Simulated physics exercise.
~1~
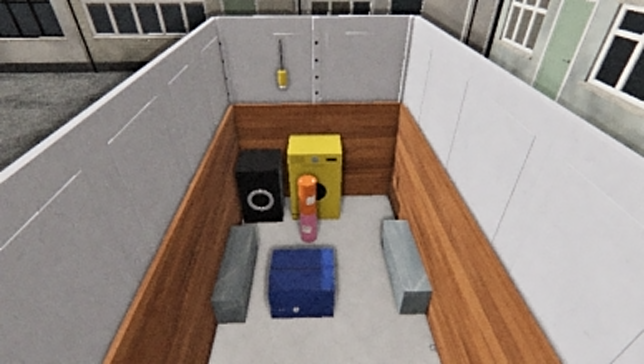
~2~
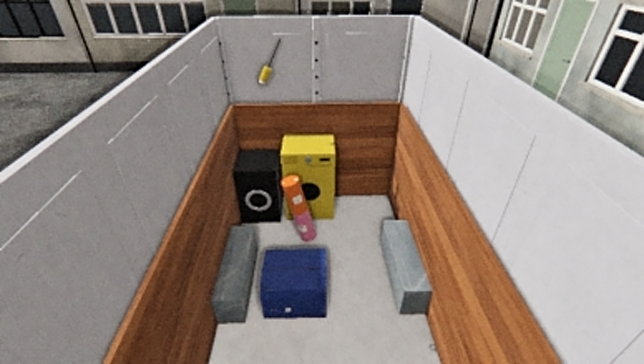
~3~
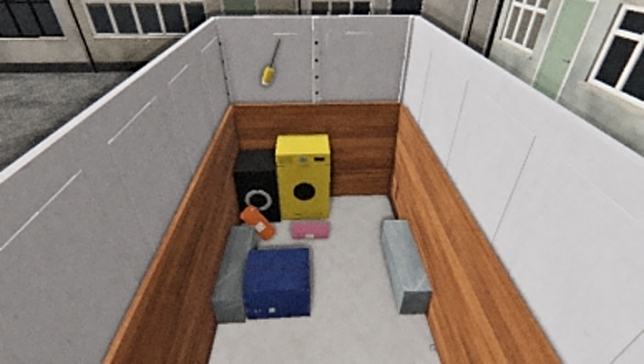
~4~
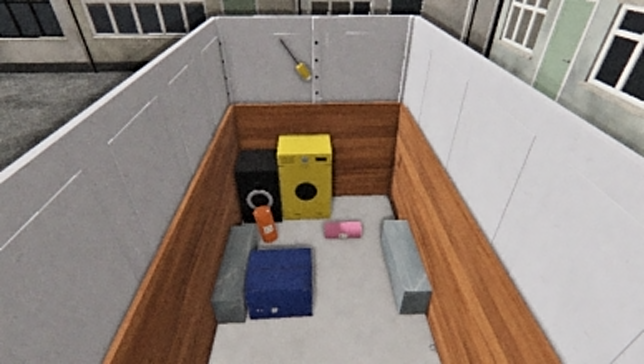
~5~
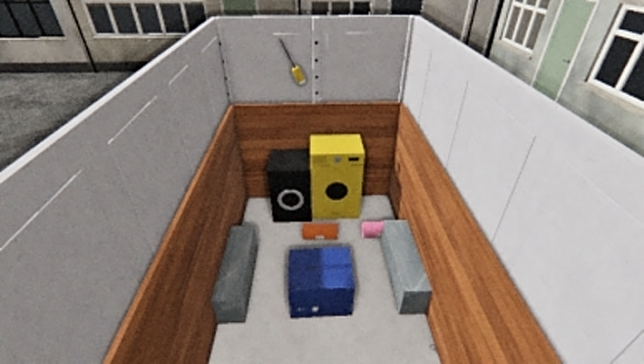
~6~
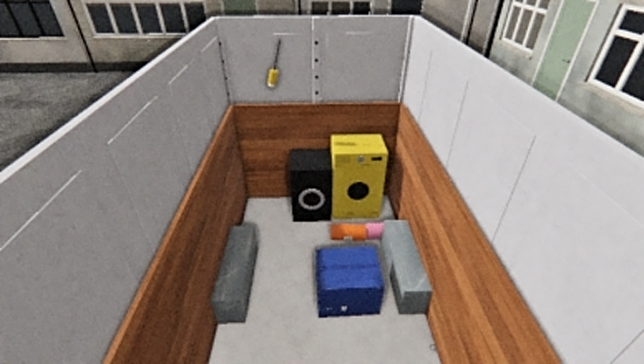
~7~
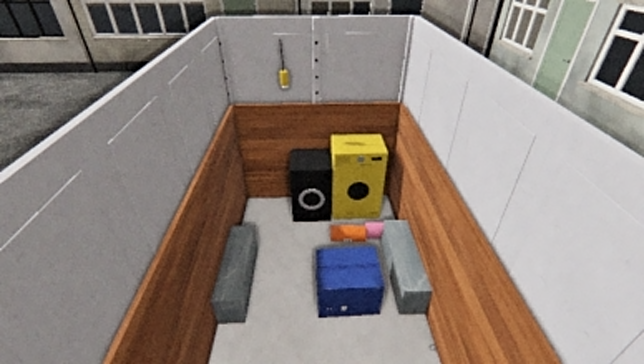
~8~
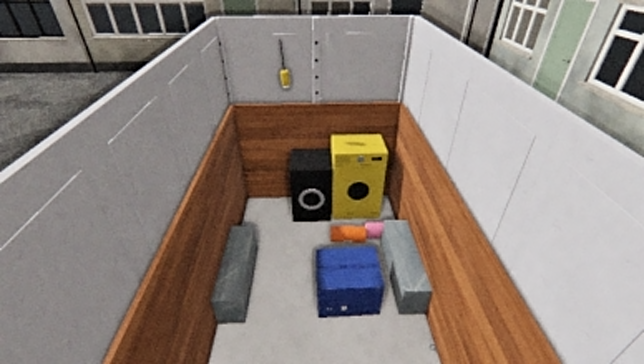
In the back of a moving van, an orange canister toppled off a pink one, which fell too, as the blue box and two appliances slid left; then everything shifted right and settled, both canisters lying by the right wheel box.
